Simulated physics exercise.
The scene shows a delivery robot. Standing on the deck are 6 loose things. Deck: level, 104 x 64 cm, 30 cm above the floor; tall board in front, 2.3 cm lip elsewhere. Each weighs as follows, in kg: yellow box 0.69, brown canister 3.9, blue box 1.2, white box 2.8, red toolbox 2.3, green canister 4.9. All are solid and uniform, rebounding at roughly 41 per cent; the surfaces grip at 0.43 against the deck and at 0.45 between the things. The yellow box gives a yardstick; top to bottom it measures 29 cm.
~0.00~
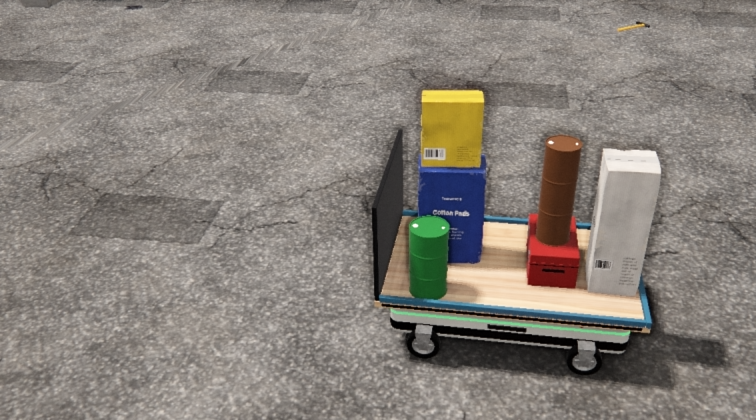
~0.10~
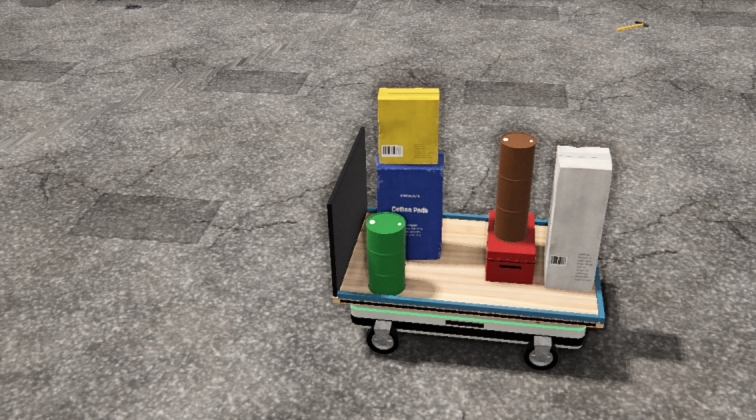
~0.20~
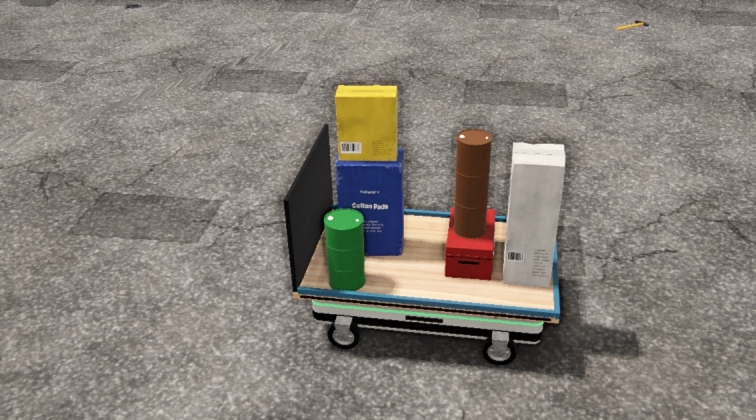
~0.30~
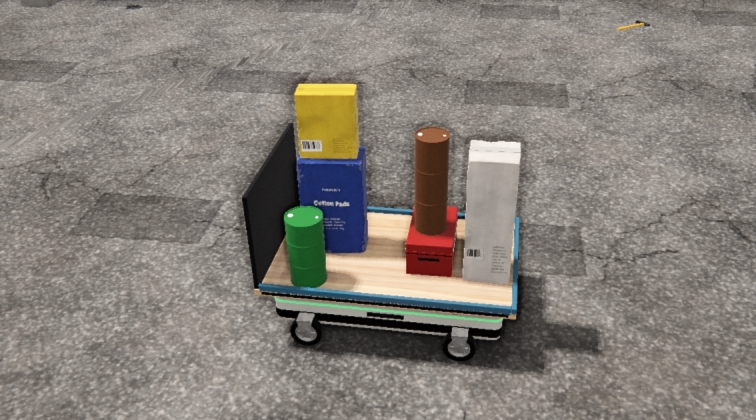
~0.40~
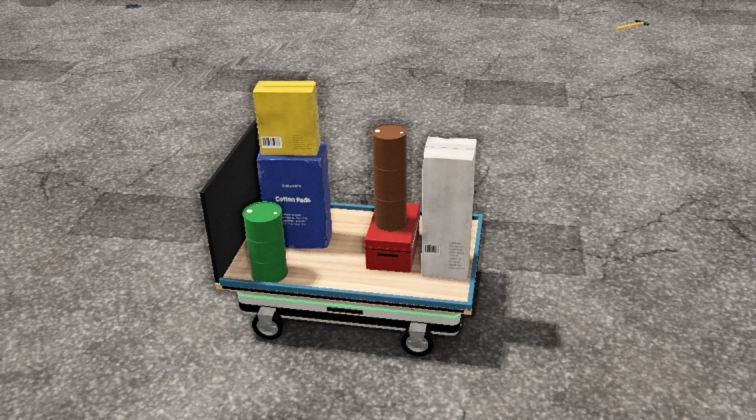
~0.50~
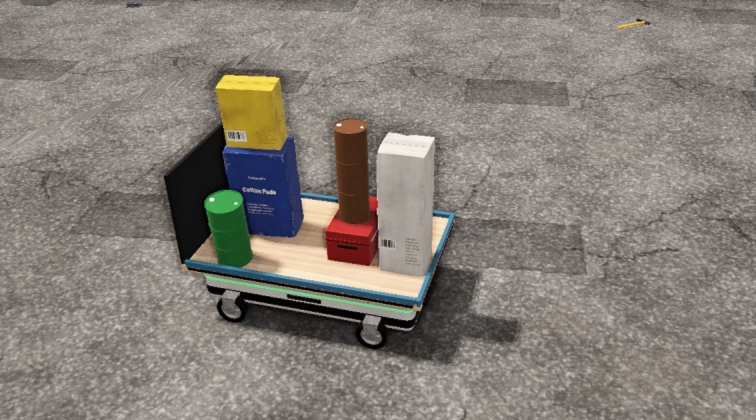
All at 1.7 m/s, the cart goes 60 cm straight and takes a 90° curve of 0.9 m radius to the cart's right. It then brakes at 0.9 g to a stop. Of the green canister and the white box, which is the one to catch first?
The one to catch first is the first.
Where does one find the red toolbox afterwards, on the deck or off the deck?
When everything stops, the red toolbox is still in bounds.
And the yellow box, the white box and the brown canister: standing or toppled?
Final state - yellow box: Goes over; white box: Goes over; brown canister: Goes over.
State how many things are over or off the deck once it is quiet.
I count 5.
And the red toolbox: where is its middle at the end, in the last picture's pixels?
End point: Approx. (306, 90).
By 0.90 s, 153 cm covered, turned 50°; yellow box and green canister now off the deck; white box tilted 7° near (264, 165); blue box on its side.
By 1.20 s, 204 cm covered, turned 82°; brown canister and blue box now off the deck; white box tilted 42° near (204, 122).
By 1.60 s, 248 cm covered, turned 90°, stopped; white box now off the deck; red toolbox 12 cm from its spot.
When it is over (2.3 s), off the deck, yellow box, brown canister, blue box, white box and green canister; not toppled but over 10 cm from the start, red toolbox. End places, in pixels of the last picture, green canister near (63, 192). Green canister went at 0.66 s; white box went at 1.18 s.
